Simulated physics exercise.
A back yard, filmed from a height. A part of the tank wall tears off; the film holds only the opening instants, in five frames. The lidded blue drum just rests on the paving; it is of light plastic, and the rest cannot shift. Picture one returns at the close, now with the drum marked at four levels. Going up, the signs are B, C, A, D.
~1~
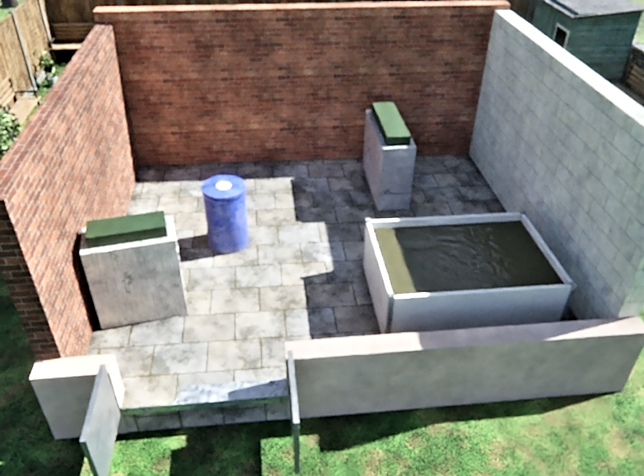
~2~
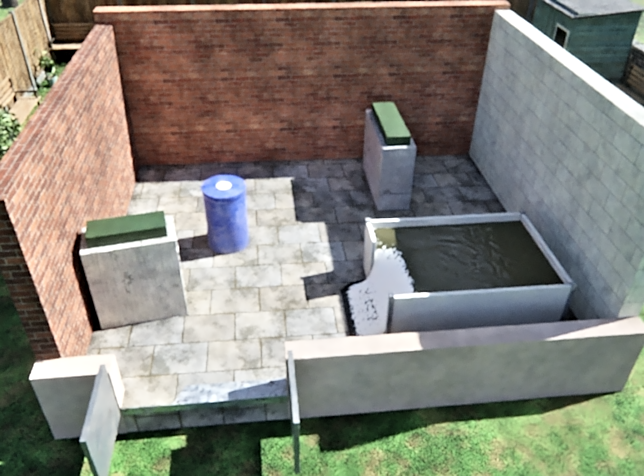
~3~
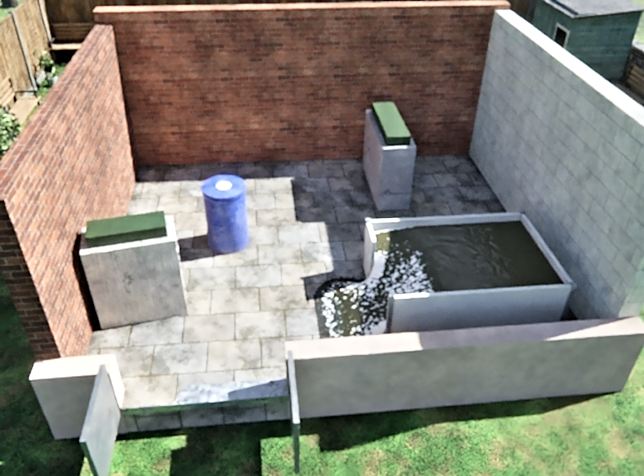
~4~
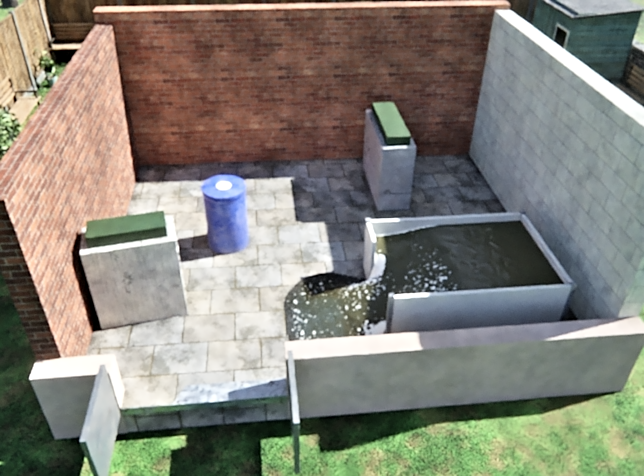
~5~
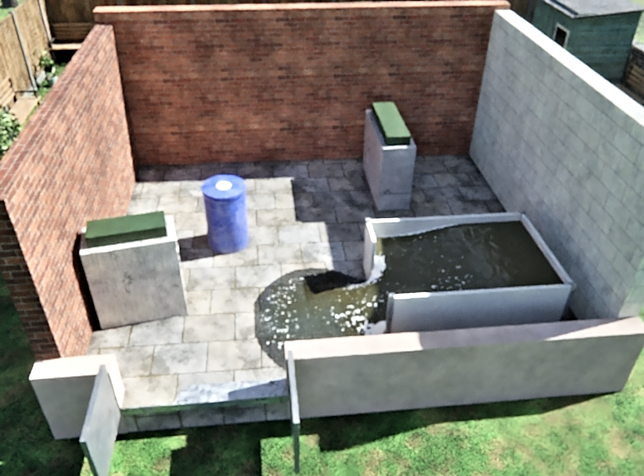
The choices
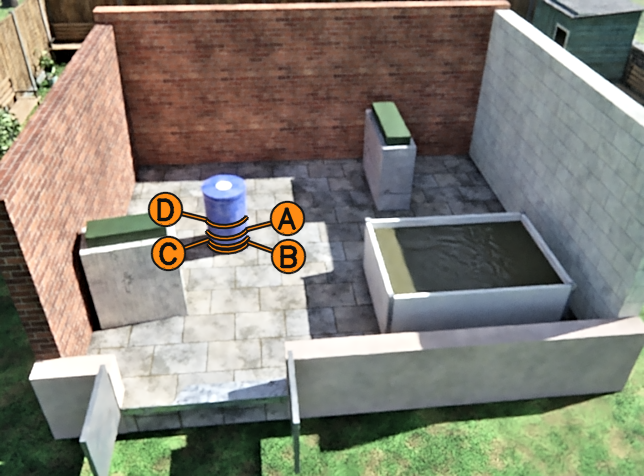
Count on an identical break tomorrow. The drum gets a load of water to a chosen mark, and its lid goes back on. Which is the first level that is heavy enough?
The limit is C.
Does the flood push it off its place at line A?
No.
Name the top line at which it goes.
That would be B.
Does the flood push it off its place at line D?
No, that is safe.
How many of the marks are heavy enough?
Three of them.
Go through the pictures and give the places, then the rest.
Lid of the blue drum at (223, 186); tank full, its middle at (462, 256); open gate at (201, 351).
Water covers 2 % of the ground and is seen nearest the drum at (351, 291).
Water covers 4 % of the ground and is seen nearest the drum at (321, 295).
Water covers 6 % of the ground and is seen nearest the drum at (299, 289).
Lid of the blue drum at (223, 186); water covers 9 % of the ground and is seen nearest the drum at (278, 283).
On the marked copy, A at (227, 238); B at (228, 251); C at (227, 246); D at (225, 226); from the bottom up B, C, A, D.
For line A, it does not move.
For line B, it is pushed about its own width away.
For line C, it does not move.
For line D, it does not move.
